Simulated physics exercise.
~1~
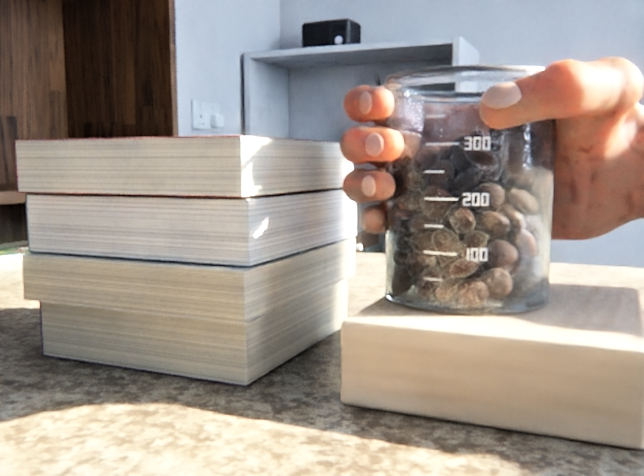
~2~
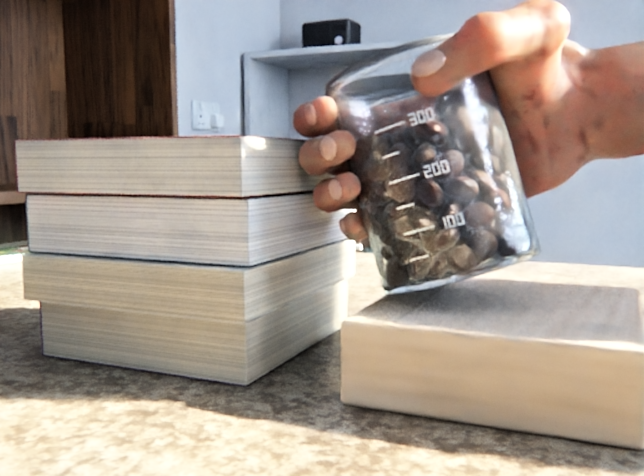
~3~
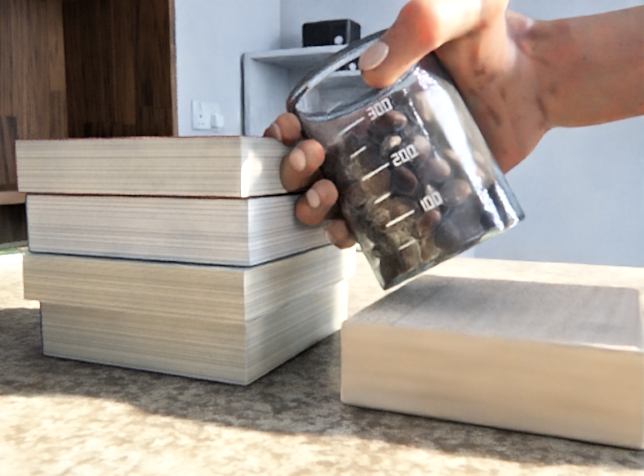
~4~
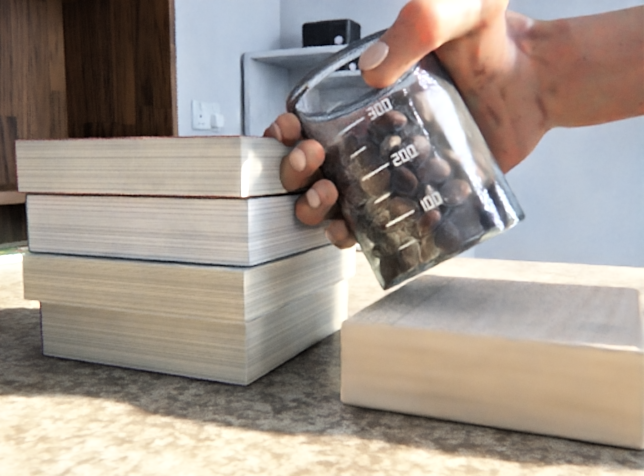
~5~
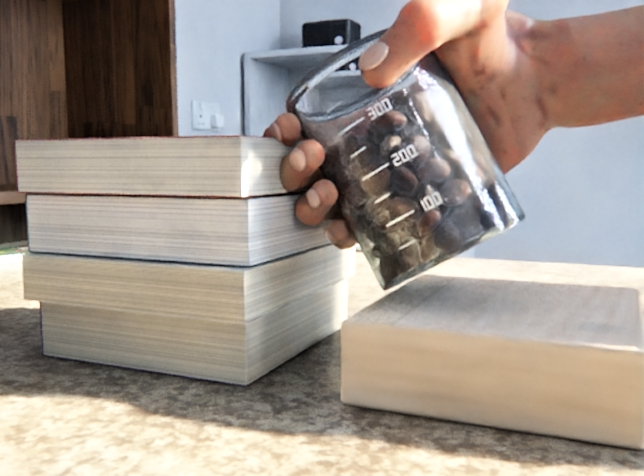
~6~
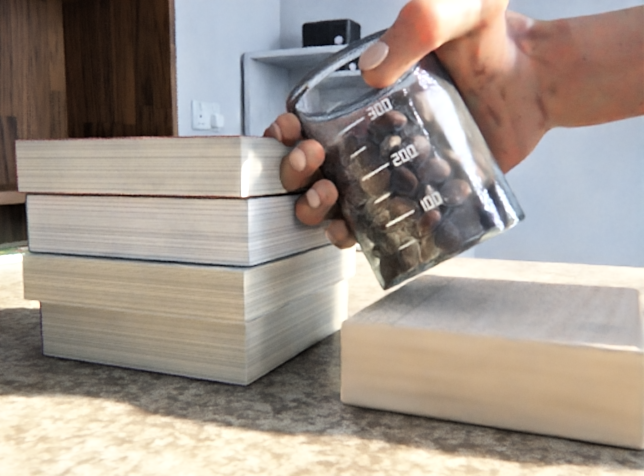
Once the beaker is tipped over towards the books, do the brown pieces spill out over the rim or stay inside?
The brown pieces stay inside the beaker. None of them come out over the rim while it leans at the book pile.
